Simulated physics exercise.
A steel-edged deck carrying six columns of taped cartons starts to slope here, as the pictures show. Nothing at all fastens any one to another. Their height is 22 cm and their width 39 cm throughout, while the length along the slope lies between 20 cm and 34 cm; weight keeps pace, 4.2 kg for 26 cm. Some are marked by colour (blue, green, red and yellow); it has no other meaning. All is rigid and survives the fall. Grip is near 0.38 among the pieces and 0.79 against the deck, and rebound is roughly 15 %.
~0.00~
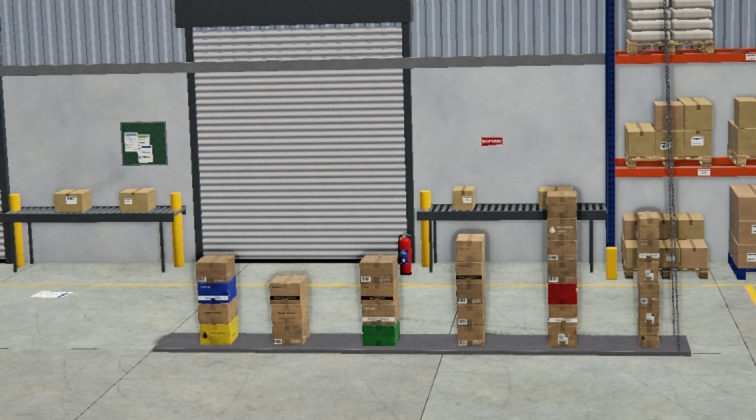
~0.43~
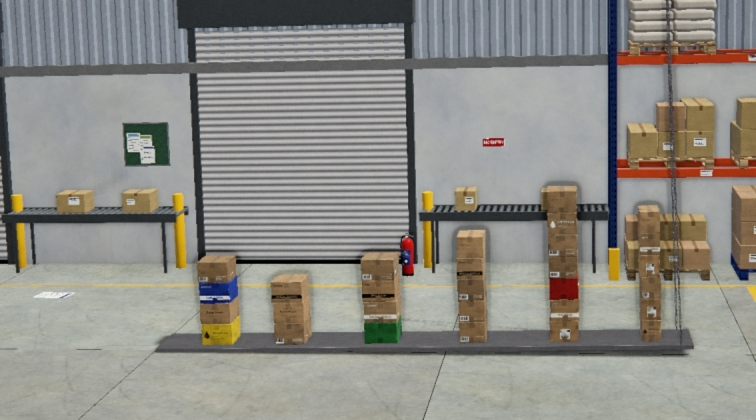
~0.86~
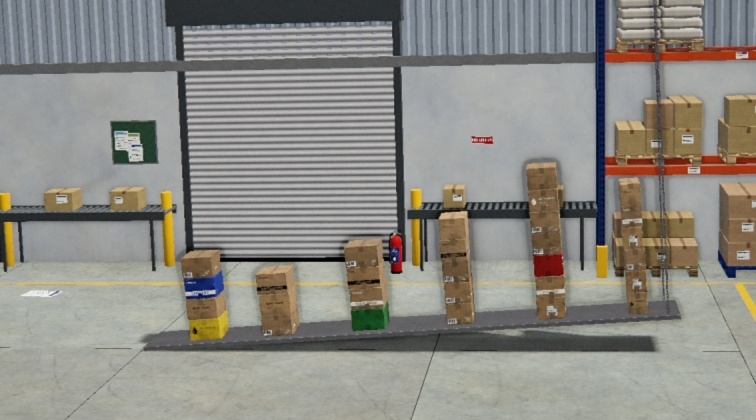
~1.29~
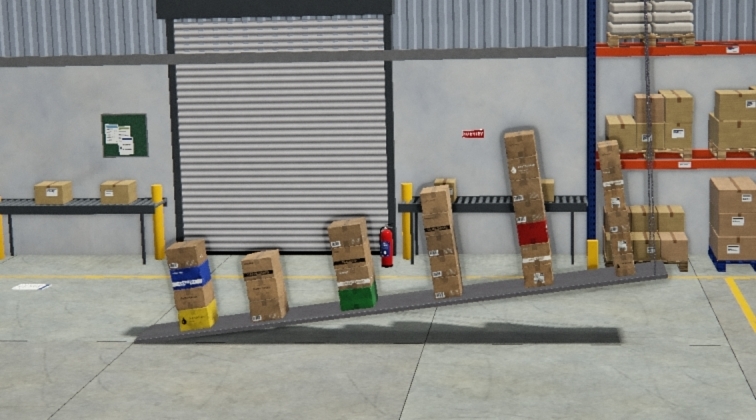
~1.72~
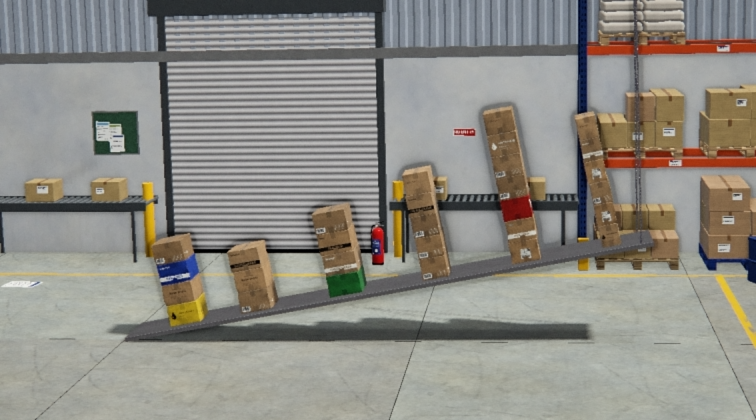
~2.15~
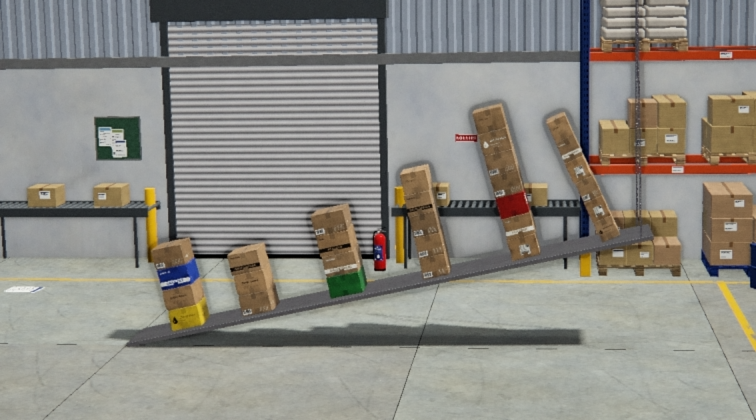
In a warehouse, a deck holding six carton columns tilts up at the right, leaning them left.
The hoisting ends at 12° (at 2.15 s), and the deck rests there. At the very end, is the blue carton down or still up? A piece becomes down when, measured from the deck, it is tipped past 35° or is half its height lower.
At the very end the blue carton is down.
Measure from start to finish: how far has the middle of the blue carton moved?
It finishes around 125 cm from its starting point.
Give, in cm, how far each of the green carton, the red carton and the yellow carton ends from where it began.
Net displacement: Green = 50 cm, red = 90 cm, yellow = 10 cm.
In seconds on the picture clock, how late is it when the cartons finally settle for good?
Around 5.0 seconds.
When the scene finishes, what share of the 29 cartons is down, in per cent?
85 %.
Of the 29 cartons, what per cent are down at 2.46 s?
By then 20 %.
By 2.46 s, slope 12°; 6 of the 29 cartons down; blue carton unmoved; red carton tilted 10°.
By 2.84 s, slope 12°; 12 of the 29 cartons down; blue carton unmoved; red carton tilted 39°, 15 cm lower.
By 3.34 s, slope 12°; 16 of the 29 cartons down; blue carton unmoved; red carton tilted 51°, 32 cm lower.
By 4.26 s, slope 12°; 25 of the 29 cartons down; blue carton on its side; red carton tilted 44°, 34 cm lower.
When it is over (5.4 s), slope 12°; 25 of the 29 cartons down; blue carton upside down; red carton tilted 43°, 35 cm lower; green carton moved 28 mm. In pixels of the last frame, middles, blue carton near (85, 329), red carton near (455, 250).
